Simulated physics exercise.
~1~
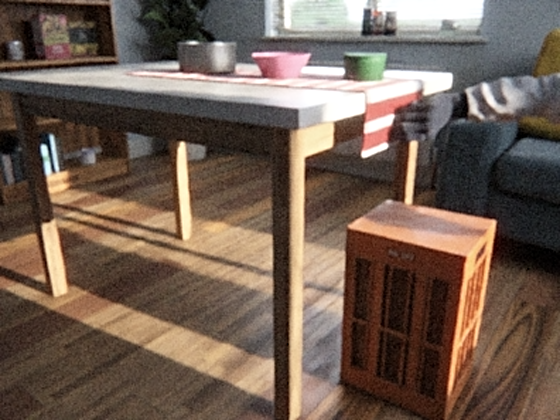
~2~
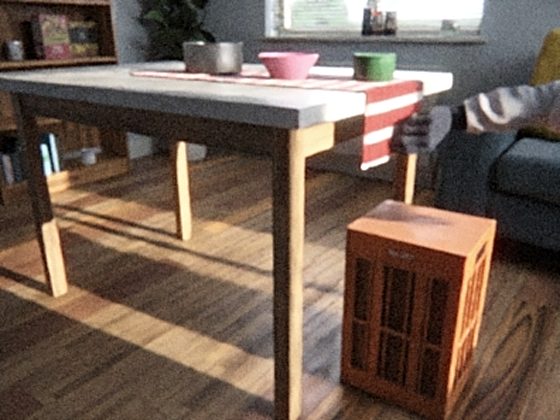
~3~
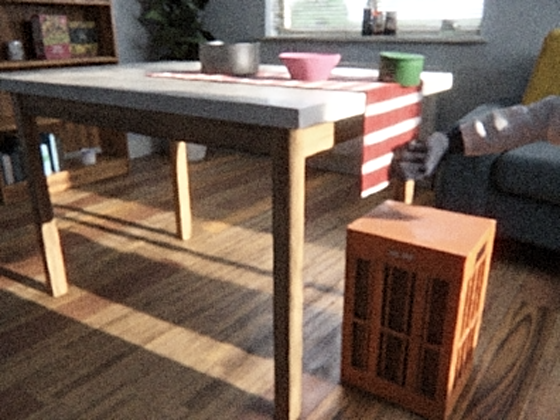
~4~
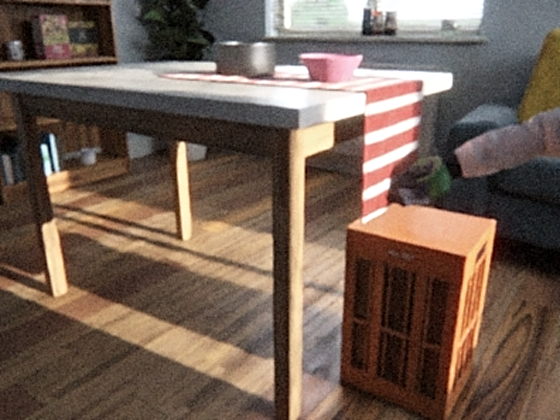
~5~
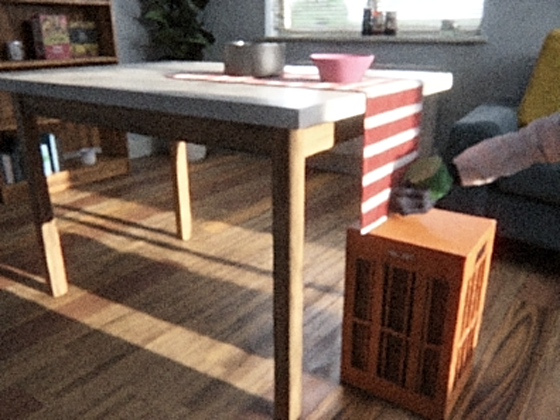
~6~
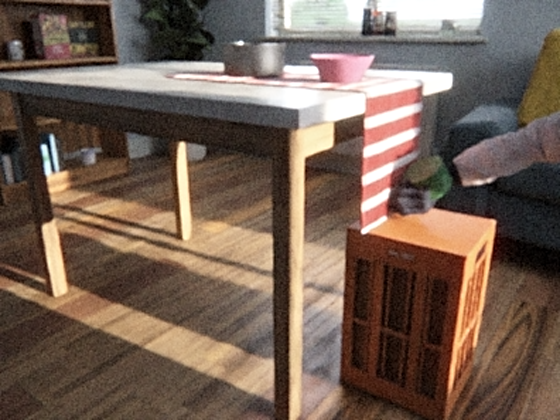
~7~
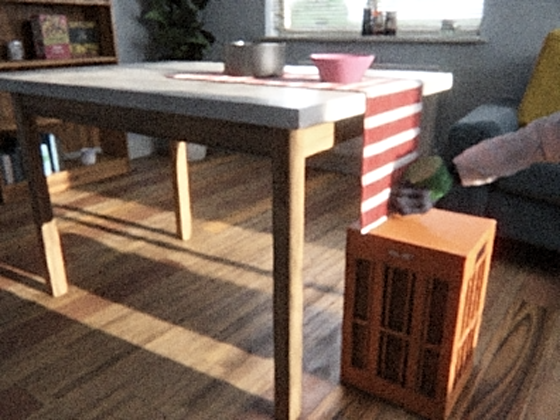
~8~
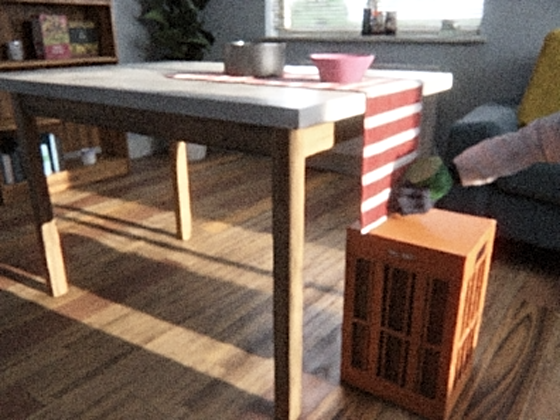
In the video, a hand pulls a striped red scarf over the end of a table, carrying a pot, a pink bowl and a green tub rightward. The tub goes over the edge beside the hand, and the scarf's end rests on an orange crate while the pot and bowl stay on the table.
